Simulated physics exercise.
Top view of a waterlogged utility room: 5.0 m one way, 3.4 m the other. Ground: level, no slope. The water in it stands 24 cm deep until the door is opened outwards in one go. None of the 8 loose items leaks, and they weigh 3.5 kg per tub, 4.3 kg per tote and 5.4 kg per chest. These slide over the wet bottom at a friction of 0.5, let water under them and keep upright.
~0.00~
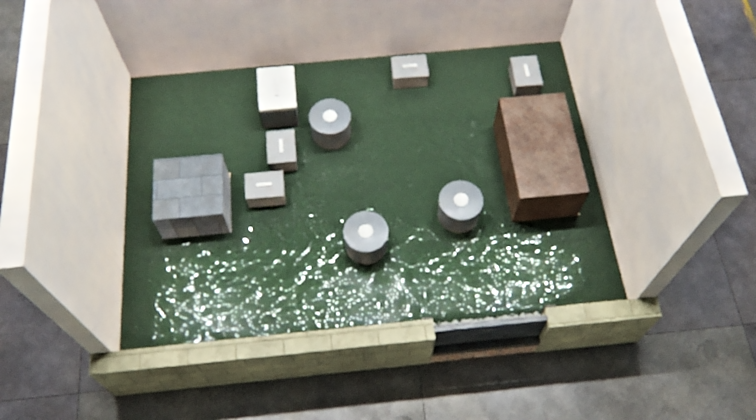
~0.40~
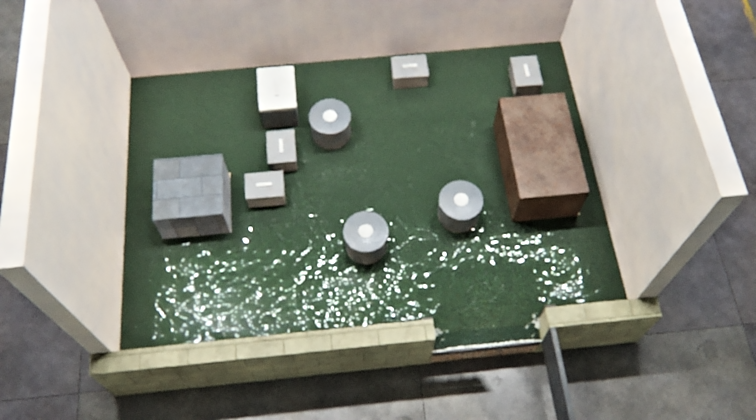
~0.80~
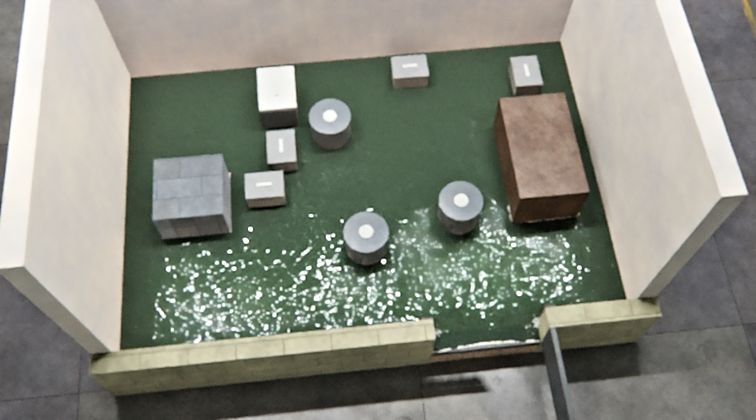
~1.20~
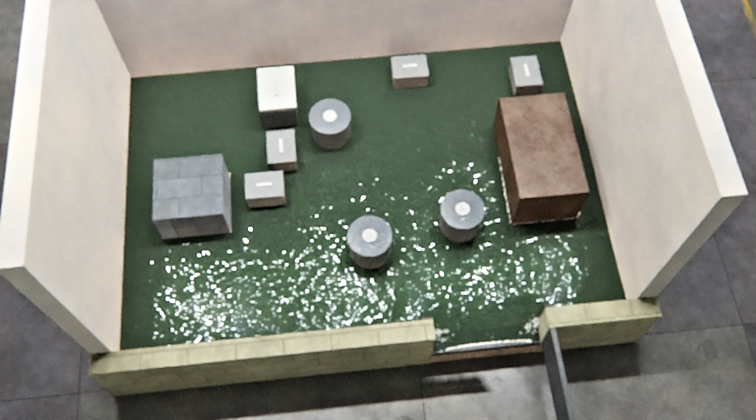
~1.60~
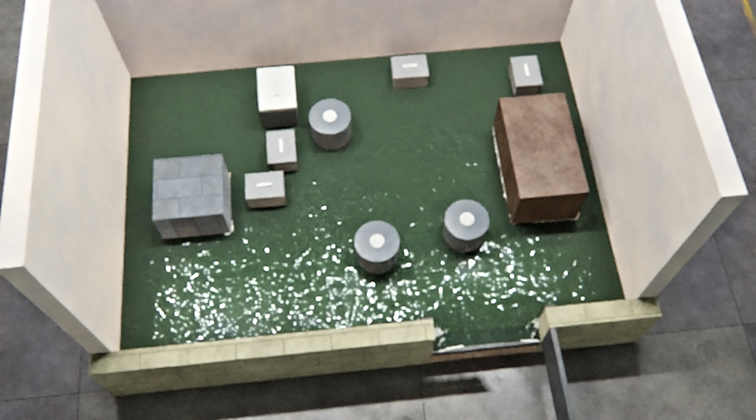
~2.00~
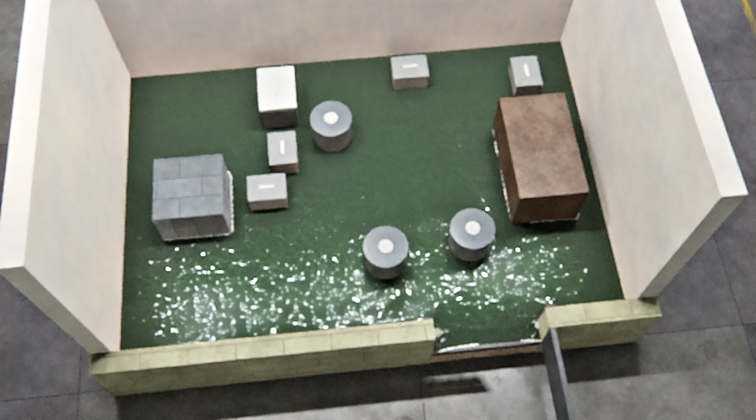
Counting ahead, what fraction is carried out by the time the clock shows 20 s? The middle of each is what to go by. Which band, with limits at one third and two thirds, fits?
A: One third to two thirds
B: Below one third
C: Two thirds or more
(A) One third to two thirds.
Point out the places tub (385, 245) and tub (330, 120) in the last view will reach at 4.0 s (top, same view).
Around (460, 295) and (350, 135).
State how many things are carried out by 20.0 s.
Count: 5.
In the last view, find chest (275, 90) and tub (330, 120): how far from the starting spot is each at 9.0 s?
50 cm; 80 cm.
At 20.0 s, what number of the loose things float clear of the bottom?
At that moment it comes to 3.
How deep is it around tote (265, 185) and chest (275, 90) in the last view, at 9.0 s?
Around 16 cm and 16 cm.
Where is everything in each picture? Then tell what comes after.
A tub at (461, 200) floats; a tub at (366, 231), afloat; 24 cm deep round most things; 0 of 8 have shifted, in the first frame.
A tub at (461, 200), afloat; a tub at (366, 231) floats; 24 cm deep round most things; 0 of 8 have shifted, in the second frame.
A tub at (461, 201), afloat; a tub at (366, 232) floats; 24 cm deep round most things; 0 of 8 have shifted, in the third frame.
A tub at (463, 209) floats, 9 cm from its start; a tub at (370, 236) floats, 6 cm from its start; about 3600 L in view; 2 of 8 have shifted, in the fourth frame.
A tub at (467, 219), afloat, 21 cm from its start; a tub at (377, 241) floats, 15 cm from its start; about 3540 L in view; 2 of 8 have shifted, in the fifth frame.
A tub at (473, 228) floats, 32 cm from its start; a tub at (386, 247) floats, 25 cm from its start; about 3480 L in view; 2 of 8 have shifted, in the sixth frame.
After 4.0 s 1 of 8 are out; 7 afloat.
After 9.0 s 2 of 8 are out; 6 afloat.
After 16.0 s 2 of 8 are out; 6 afloat.
After 20.0 s 5 of 8 are out; 3 afloat.
